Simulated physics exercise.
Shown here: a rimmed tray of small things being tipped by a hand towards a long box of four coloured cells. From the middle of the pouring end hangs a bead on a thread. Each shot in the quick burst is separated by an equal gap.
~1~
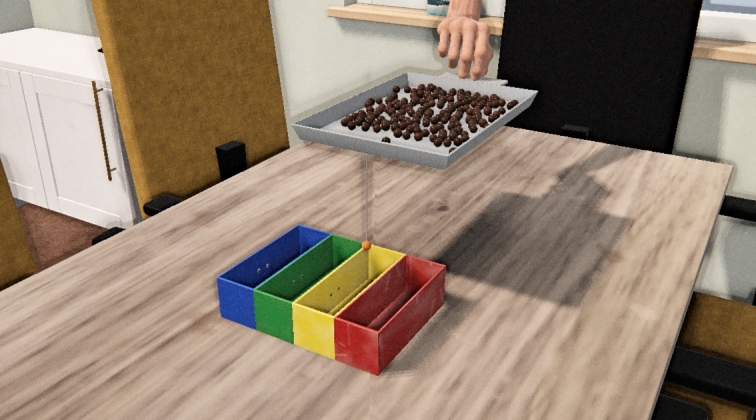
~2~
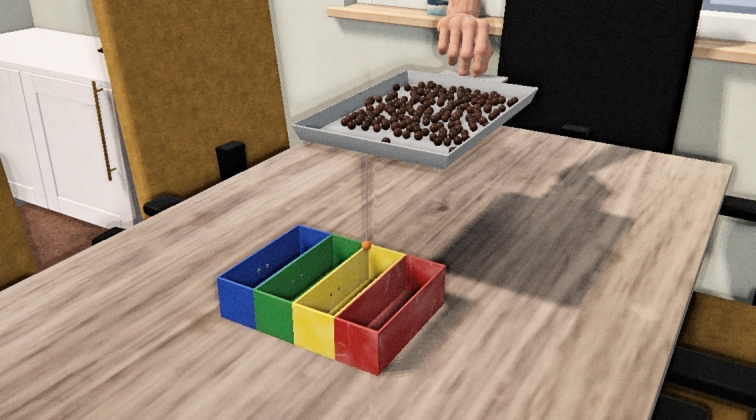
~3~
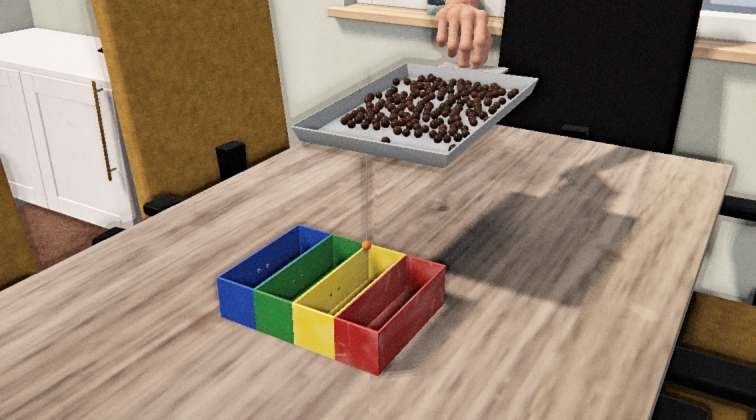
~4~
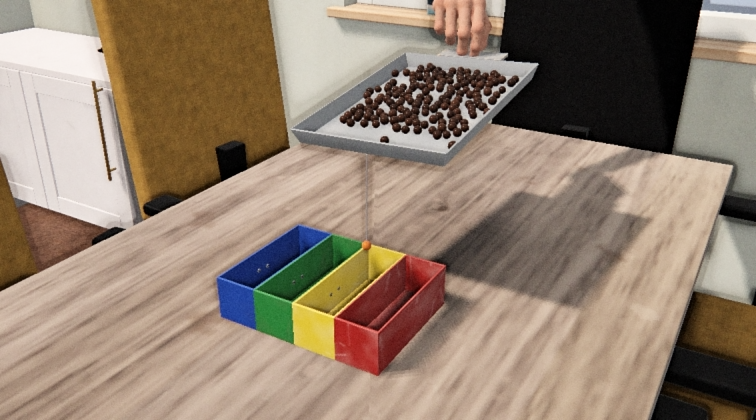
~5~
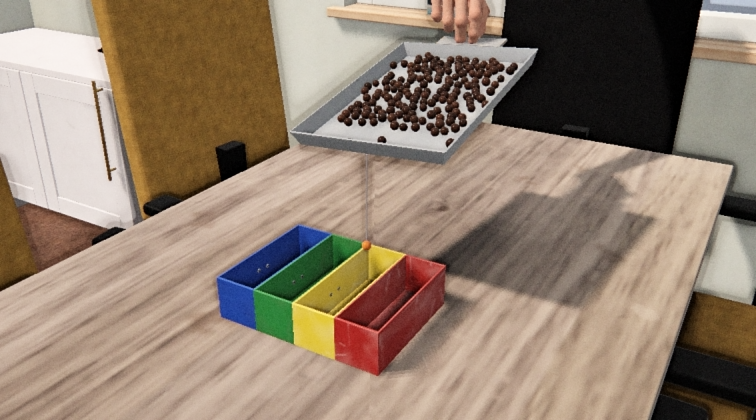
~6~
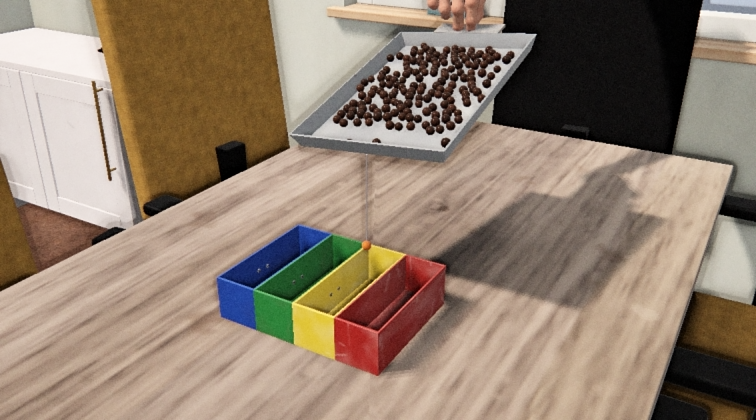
A hand gradually tilts a gray tray of small brown balls above four coloured compartments.
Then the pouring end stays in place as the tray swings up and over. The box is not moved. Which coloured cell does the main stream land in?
The main stream lands in the blue cell.
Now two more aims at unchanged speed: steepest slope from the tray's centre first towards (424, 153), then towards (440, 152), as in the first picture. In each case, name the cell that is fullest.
First try: That red cell. Second try: The cell in red.
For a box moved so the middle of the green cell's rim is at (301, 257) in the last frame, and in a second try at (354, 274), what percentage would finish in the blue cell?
About 30 per cent, then about 40 per cent.
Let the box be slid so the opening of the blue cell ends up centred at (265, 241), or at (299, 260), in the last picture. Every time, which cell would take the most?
So it would be the cell in green first and the cell in blue after that.
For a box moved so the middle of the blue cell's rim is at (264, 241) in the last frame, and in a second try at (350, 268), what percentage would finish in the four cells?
Trial 1 near 90 %, trial 2 near 10 %.
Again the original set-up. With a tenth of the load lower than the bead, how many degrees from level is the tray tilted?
Around 55°, give or take.
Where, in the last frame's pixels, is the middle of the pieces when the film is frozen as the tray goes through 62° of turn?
Roughly at (324, 145).
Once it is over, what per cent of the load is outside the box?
Roughly 10 percent.
Just after the last frame, tray tipped steeply; roughly two thirds on the tray; about a tenth in the green cell; about a tenth in the blue cell; just a few in the yellow cell; about a tenth falling or outside the box.
A moment on, tray tipped past a quarter turn; roughly half in the blue cell; roughly a third in the green cell; about a tenth in the yellow cell; just a few in the red cell; about a tenth falling or outside the box.
Further on, tray tipped past a quarter turn; roughly half in the blue cell; roughly a third in the green cell; about a tenth in the yellow cell; just a few in the red cell; about a tenth falling or outside the box.
When it is over, tray tipped past a quarter turn; roughly half in the blue cell; roughly a third in the green cell; about a tenth in the yellow cell; just a few in the red cell; about a tenth outside the box.
